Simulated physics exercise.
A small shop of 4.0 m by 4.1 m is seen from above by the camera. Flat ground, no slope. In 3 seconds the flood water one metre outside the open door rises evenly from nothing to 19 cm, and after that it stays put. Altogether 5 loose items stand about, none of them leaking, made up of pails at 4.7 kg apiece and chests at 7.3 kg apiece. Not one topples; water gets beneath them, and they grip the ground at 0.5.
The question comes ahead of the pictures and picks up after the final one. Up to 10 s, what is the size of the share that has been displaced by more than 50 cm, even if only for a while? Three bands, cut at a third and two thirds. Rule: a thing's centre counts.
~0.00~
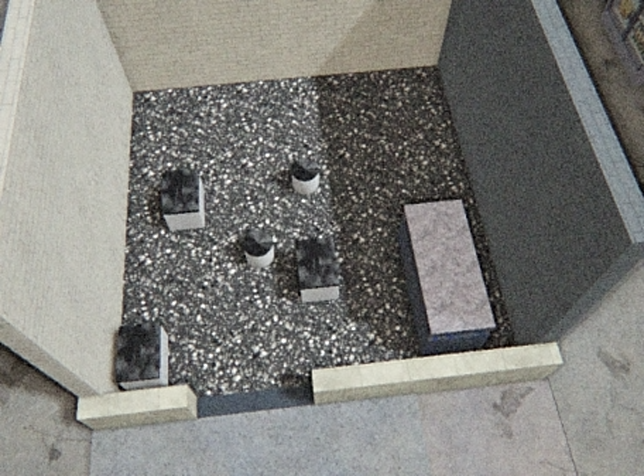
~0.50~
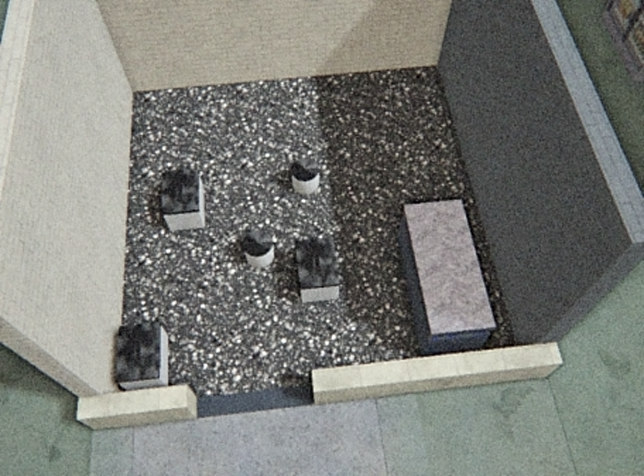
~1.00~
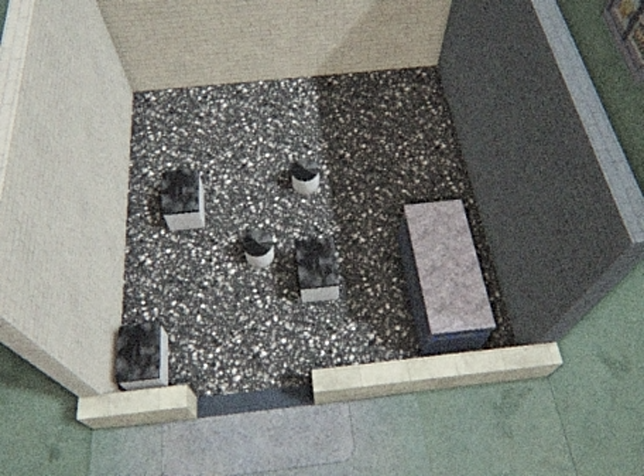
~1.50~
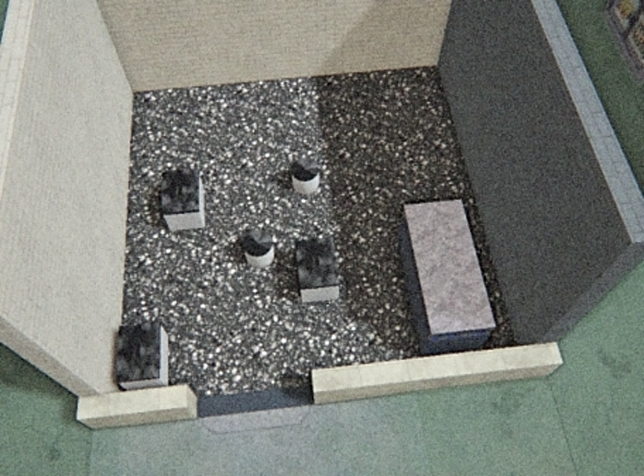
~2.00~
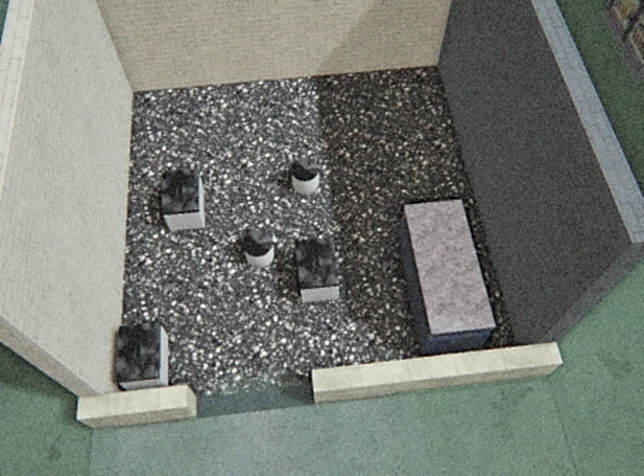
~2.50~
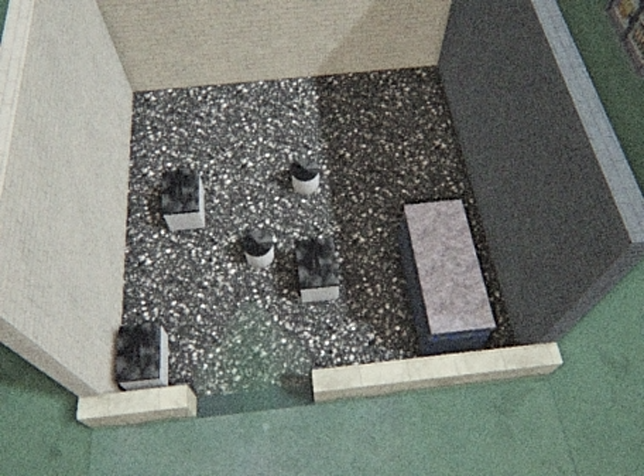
Band: Two thirds and above.
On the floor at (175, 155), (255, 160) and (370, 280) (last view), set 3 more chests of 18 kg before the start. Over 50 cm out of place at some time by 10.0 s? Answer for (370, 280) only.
That one is within the limit.
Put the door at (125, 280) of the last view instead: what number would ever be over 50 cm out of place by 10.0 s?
In that case the number is 4.
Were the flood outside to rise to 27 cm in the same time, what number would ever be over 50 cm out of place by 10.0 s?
That would give 4.
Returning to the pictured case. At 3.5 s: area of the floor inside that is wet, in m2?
Wet area: Approx. 3.5 m2.
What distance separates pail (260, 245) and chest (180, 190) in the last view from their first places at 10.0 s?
Net displacement, in order: 250 cm; 150 cm.
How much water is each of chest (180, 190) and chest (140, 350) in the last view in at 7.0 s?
Roughly 11 and 3 cm.
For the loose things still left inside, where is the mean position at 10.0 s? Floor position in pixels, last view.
They average out to somewhere around (301, 156).
After 3.5 s 0 of 5 are over 50 cm from their spots; 0 afloat.
After 4.5 s 2 of 5 are over 50 cm from their spots; 0 afloat.
After 7.0 s 4 of 5 are over 50 cm from their spots; 1 afloat.
After 10.0 s 4 of 5 are over 50 cm from their spots, and 4 have been at some point; 5 afloat.
